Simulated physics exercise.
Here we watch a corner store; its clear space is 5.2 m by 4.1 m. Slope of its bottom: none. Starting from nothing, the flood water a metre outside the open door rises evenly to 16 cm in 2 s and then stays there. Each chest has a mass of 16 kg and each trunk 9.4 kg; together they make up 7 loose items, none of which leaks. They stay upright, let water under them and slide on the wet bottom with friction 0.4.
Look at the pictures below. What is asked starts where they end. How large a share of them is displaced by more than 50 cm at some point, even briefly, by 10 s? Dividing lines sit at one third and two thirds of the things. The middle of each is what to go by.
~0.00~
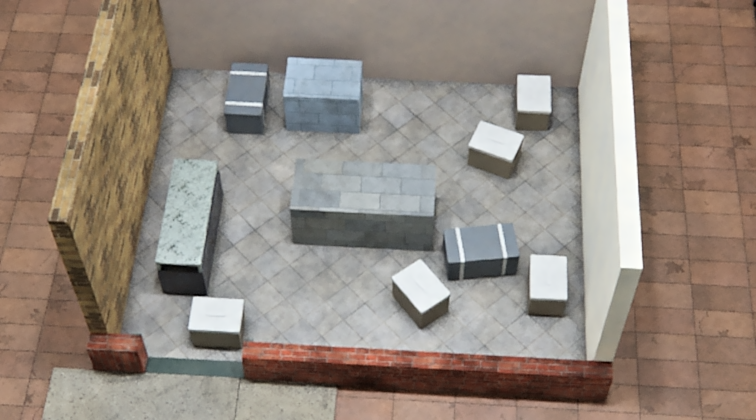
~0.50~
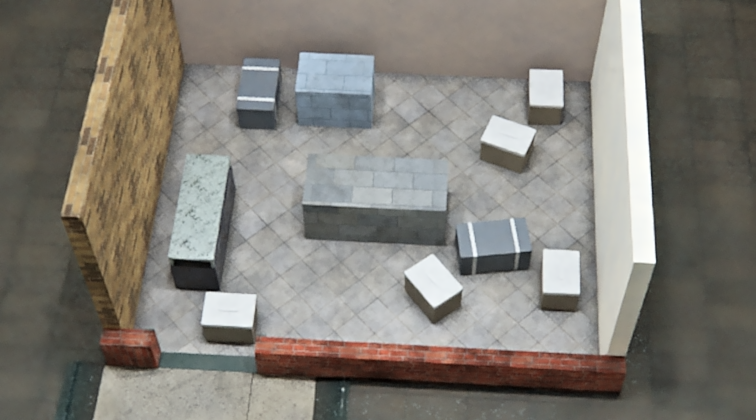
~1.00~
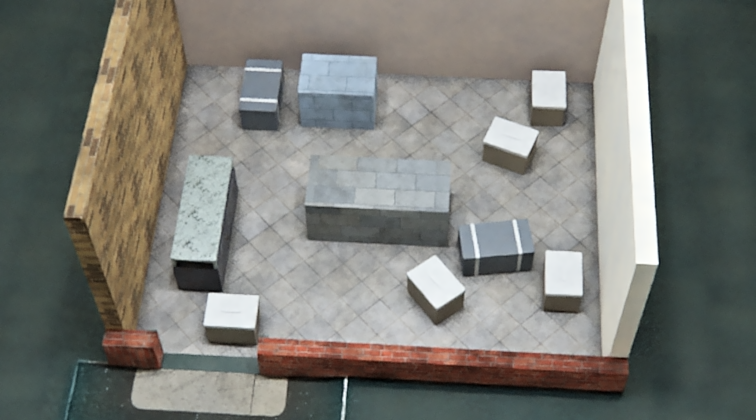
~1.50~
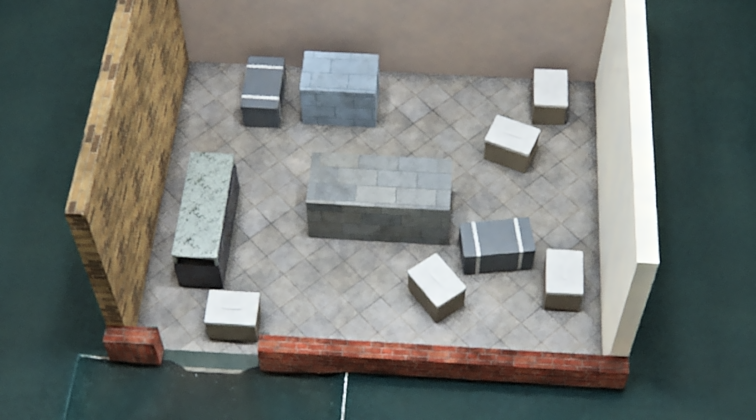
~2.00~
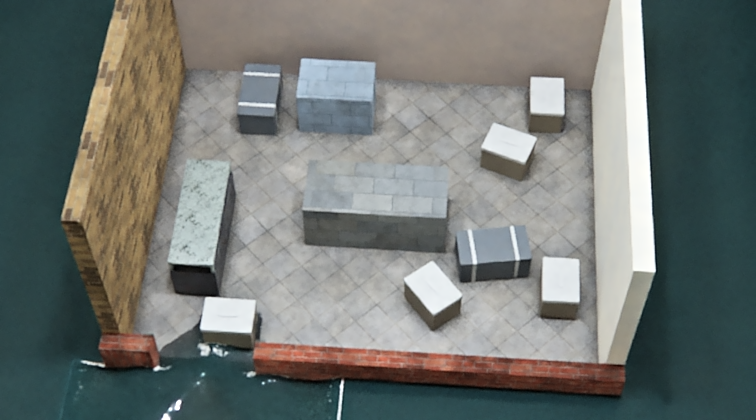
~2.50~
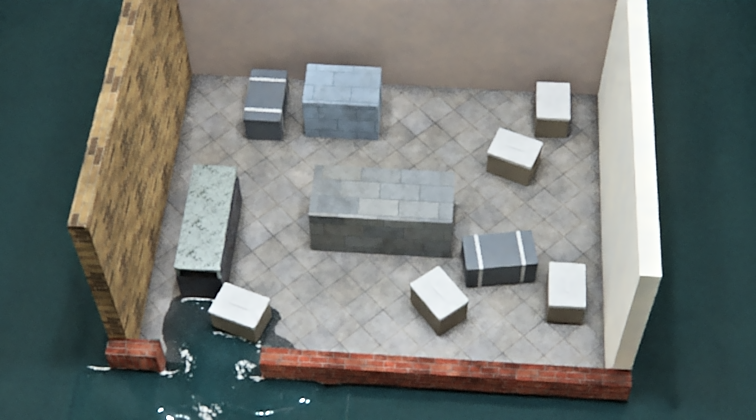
My call: Fewer than a third of them.
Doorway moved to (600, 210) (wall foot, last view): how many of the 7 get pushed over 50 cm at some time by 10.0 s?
That gives 1 of them.
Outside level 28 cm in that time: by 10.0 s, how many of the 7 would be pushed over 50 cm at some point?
Then 5.
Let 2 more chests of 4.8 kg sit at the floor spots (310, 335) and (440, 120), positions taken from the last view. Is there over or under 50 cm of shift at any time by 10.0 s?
Order as asked: Farther and not as far.
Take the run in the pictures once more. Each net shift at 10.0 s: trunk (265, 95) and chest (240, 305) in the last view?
In turn: 20 cm, 120 cm.
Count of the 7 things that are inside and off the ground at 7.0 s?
At that time, 1.
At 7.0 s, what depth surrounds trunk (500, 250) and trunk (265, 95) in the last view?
Depth approx. 2 cm / 5 cm.
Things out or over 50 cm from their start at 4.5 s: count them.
Result: 1.
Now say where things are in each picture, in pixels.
In the first frame, a chest at (216, 314) rests on the ground; a chest at (421, 286), on the bottom; 0.0 m2 under water; 0 of 7 have shifted.
In the second frame, a chest at (229, 309) rests on the ground; a chest at (434, 280), on the bottom; water covers 0.0 m2; 0 of 7 have shifted.
In the third frame, a chest at (231, 310) rests on the ground; a chest at (436, 282) rests on the ground; water covers 0.0 m2; 0 of 7 have shifted.
In the fourth frame, a chest at (232, 307), on the bottom; a chest at (437, 280) rests on the ground; 0.0 m2 under water; 0 of 7 have shifted.
In the fifth frame, a chest at (228, 315), on the bottom; a chest at (433, 287) rests on the ground; water covers 0.2 m2; 0 of 7 have shifted.
In the sixth frame, a chest at (239, 305), on the bottom, 19 cm from its start; a chest at (439, 292), on the bottom; water covers 0.7 m2; 1 of 7 have shifted.
After 3.5 s 1 of 7 are over 50 cm from their spots; 0 afloat.
After 4.5 s 1 of 7 are over 50 cm from their spots; 0 afloat.
After 7.0 s 1 of 7 are over 50 cm from their spots; 1 afloat.
After 10.0 s 2 of 7 are over 50 cm from their spots, and 2 have been at some point; 1 afloat.
